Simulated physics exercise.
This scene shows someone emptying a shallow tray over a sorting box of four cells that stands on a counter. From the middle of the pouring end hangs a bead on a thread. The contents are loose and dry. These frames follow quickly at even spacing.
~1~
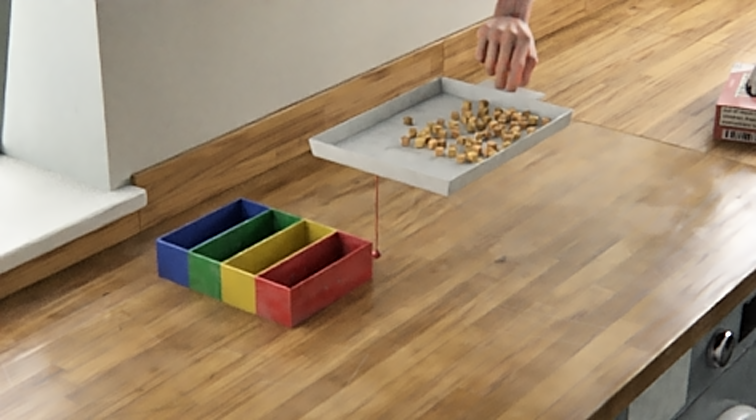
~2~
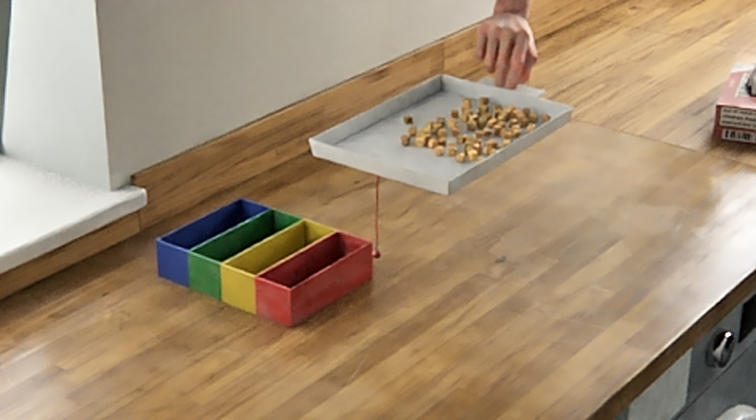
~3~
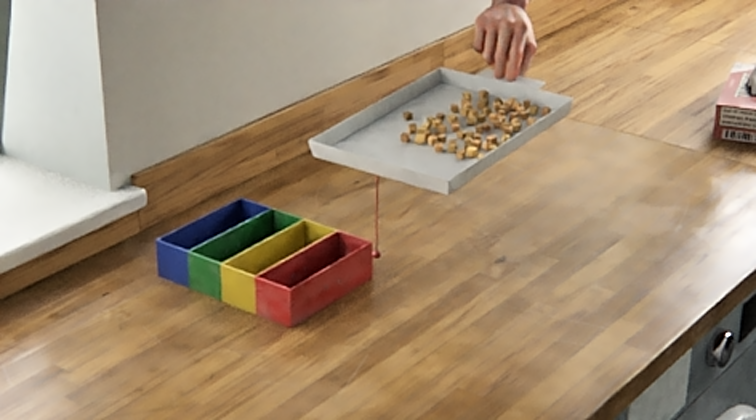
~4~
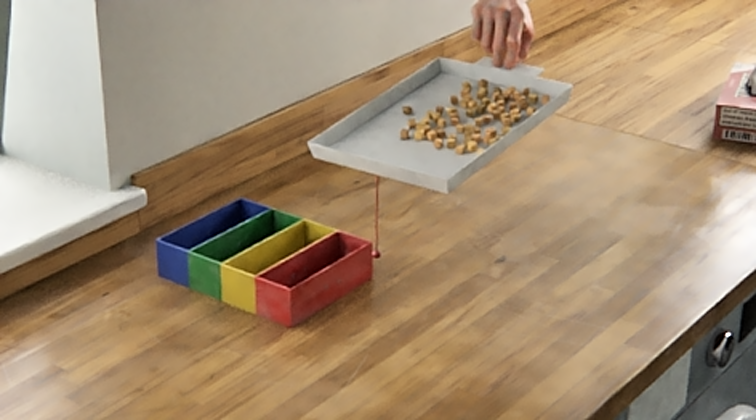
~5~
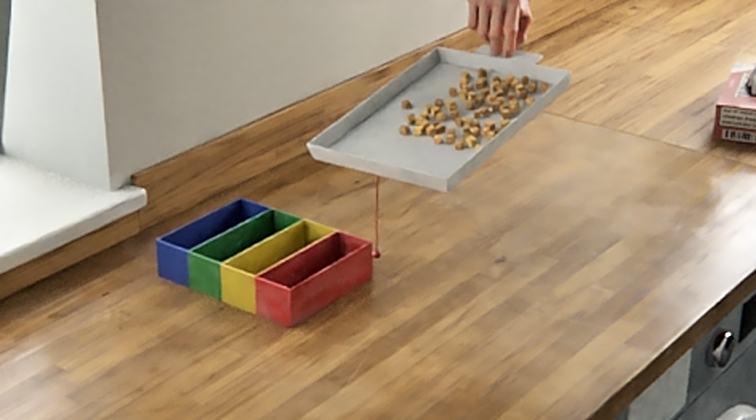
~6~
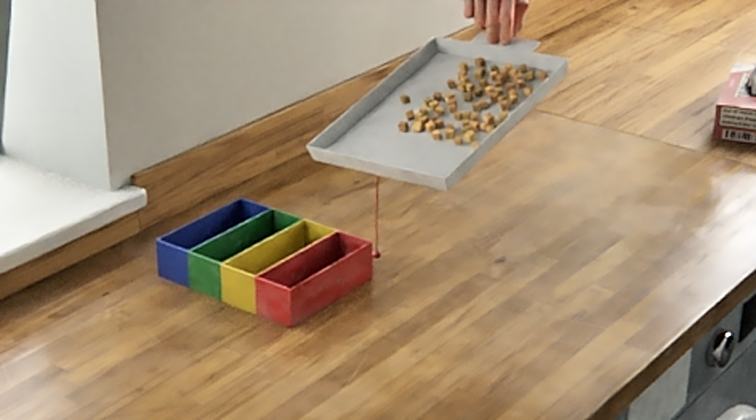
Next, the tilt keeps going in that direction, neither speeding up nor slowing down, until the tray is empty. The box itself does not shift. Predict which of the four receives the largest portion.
The red one receives the largest portion.
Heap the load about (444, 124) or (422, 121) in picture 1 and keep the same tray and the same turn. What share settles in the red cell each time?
Near 50 % and 60 %.
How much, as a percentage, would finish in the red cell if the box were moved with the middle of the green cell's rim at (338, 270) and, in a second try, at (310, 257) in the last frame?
0, then 20 %.
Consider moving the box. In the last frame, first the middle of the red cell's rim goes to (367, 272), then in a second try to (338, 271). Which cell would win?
The first placement favours the cell in yellow, while the second favours the cell in yellow.
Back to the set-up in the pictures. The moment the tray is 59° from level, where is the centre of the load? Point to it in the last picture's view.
Centre estimate: (359, 157).
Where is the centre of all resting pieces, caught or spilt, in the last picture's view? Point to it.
Once it all stops, the middle lies near (306, 306).
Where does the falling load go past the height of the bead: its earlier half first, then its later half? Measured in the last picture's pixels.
(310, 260) first, (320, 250) later.
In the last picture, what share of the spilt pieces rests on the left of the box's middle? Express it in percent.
About 30 percent.
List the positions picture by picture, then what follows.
In the first picture, corners of the pouring end (314, 139) and (449, 179), level; middle of the load (479, 136), small wooden cubes; bead on its thread (377, 254); blue cell (173, 260); green cell (205, 272); yellow cell (239, 285); red cell (273, 298).
In the second picture, corners of the pouring end (313, 139) and (448, 179), level; middle of the load (479, 135).
In the third picture, corners of the pouring end (313, 140) and (448, 178), tipped barely, lowest at the left corner; middle of the load (479, 129).
In the fourth picture, corners of the pouring end (312, 142) and (447, 177), tipped a little, lowest at the left corner; middle of the load (478, 122).
In the fifth picture, corners of the pouring end (311, 143) and (446, 176), tipped a little, lowest at the left corner; middle of the load (477, 114).
In the sixth picture, corners of the pouring end (311, 145) and (445, 176), tipped a little, lowest at the left corner; middle of the load (476, 107); blue cell (173, 260); green cell (205, 272); yellow cell (239, 285); red cell (273, 298).
Just after the last frame, tray tipped steeply; the larger part on the tray; roughly a quarter falling or outside the box.
A moment on, tray tipped right over; roughly two thirds on the tray; about a tenth in the red cell; about a tenth in the yellow cell; roughly a quarter falling or outside the box.
Further on, tray tipped past a quarter turn; roughly half in the red cell; about a tenth in the yellow cell; roughly half falling or outside the box.
When it is over, tray tipped past a quarter turn; roughly half in the red cell; about a tenth in the yellow cell; not one in the green cell; not one in the blue cell; roughly half outside the box.
